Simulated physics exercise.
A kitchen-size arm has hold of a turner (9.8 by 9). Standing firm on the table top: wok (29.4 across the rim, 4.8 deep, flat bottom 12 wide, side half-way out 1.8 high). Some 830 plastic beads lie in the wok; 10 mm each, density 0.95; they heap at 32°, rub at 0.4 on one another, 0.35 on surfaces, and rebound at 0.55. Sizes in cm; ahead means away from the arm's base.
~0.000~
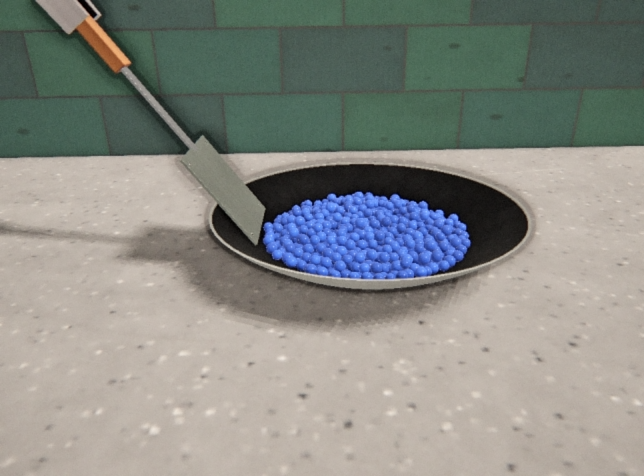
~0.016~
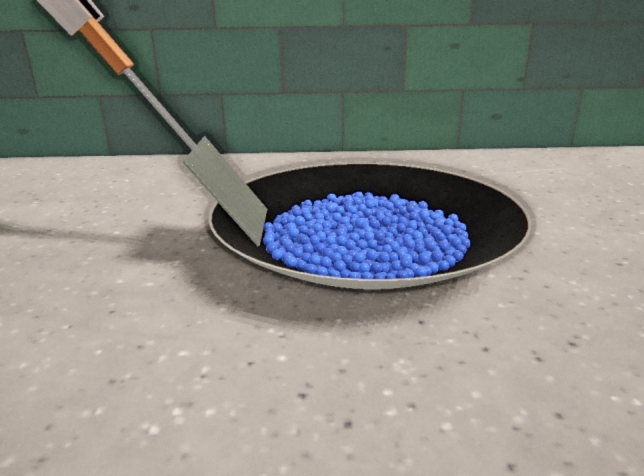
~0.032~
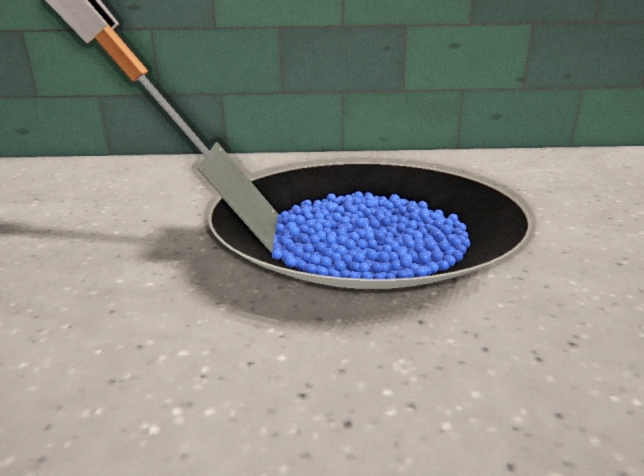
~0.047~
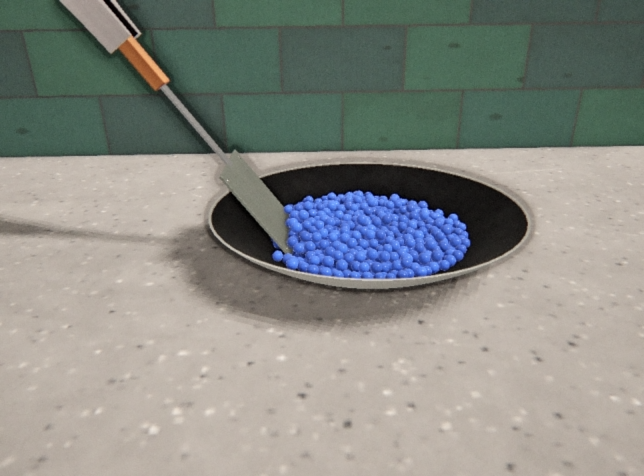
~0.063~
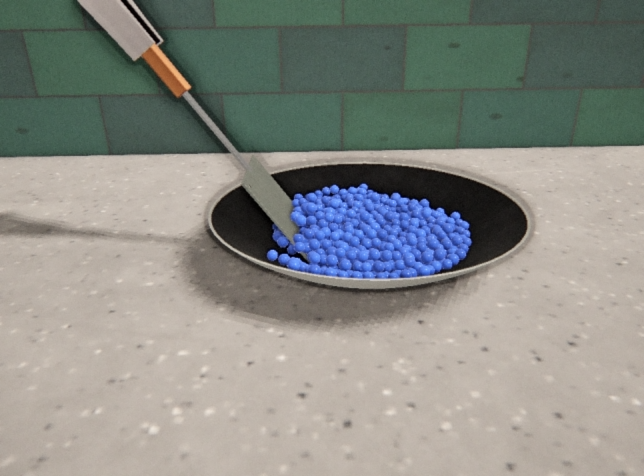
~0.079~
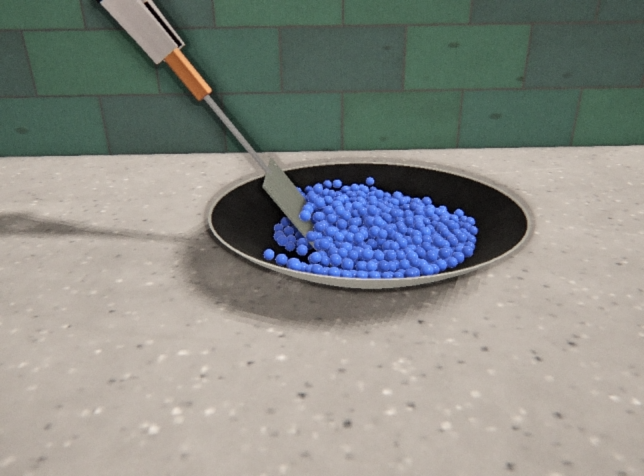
The clip shows a robot arm holding a turner at the left side of a wok of blue beads on a speckled table top; the turner slides right into the beads, pushing some along while a few settle behind its blade.
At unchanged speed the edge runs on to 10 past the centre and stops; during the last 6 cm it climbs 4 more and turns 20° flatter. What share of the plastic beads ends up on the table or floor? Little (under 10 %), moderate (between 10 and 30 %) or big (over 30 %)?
Answer: Big; over 30 % of the plastic beads finish on the table or floor.
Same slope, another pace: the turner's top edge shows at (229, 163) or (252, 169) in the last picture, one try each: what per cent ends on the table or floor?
Some 15 and 35 per cent.
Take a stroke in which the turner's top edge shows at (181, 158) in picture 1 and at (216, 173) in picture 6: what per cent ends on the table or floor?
Some 15 per cent.
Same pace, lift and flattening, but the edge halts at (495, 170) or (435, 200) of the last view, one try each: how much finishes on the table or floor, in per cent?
Some 50 and 25 per cent.
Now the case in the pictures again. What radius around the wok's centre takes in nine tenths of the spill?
Some 85 cm.
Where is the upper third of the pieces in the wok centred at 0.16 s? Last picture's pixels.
At about (421, 203).
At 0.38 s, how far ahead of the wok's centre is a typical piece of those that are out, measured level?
About 28 cm.
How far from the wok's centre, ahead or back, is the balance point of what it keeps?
Some 3.0 cm ahead.
After 0.12 s, sloping 54°, highest piece 7 above the table; 832 in the wok.
After 0.16 s, sloping 49°, highest piece 8 above the table; 832 in the wok.
After 0.38 s, sloping 34°, highest piece 16 above the table; 519 in the wok, 136 on the table or floor, 177 on the blade or in flight.
After 1.43 s, sloping 34°, highest piece 4 above the table; 519 in the wok, 313 on the table or floor.
At rest, 519 in the wok, 313 on the table or floor. That is 38 % on the table or floor.
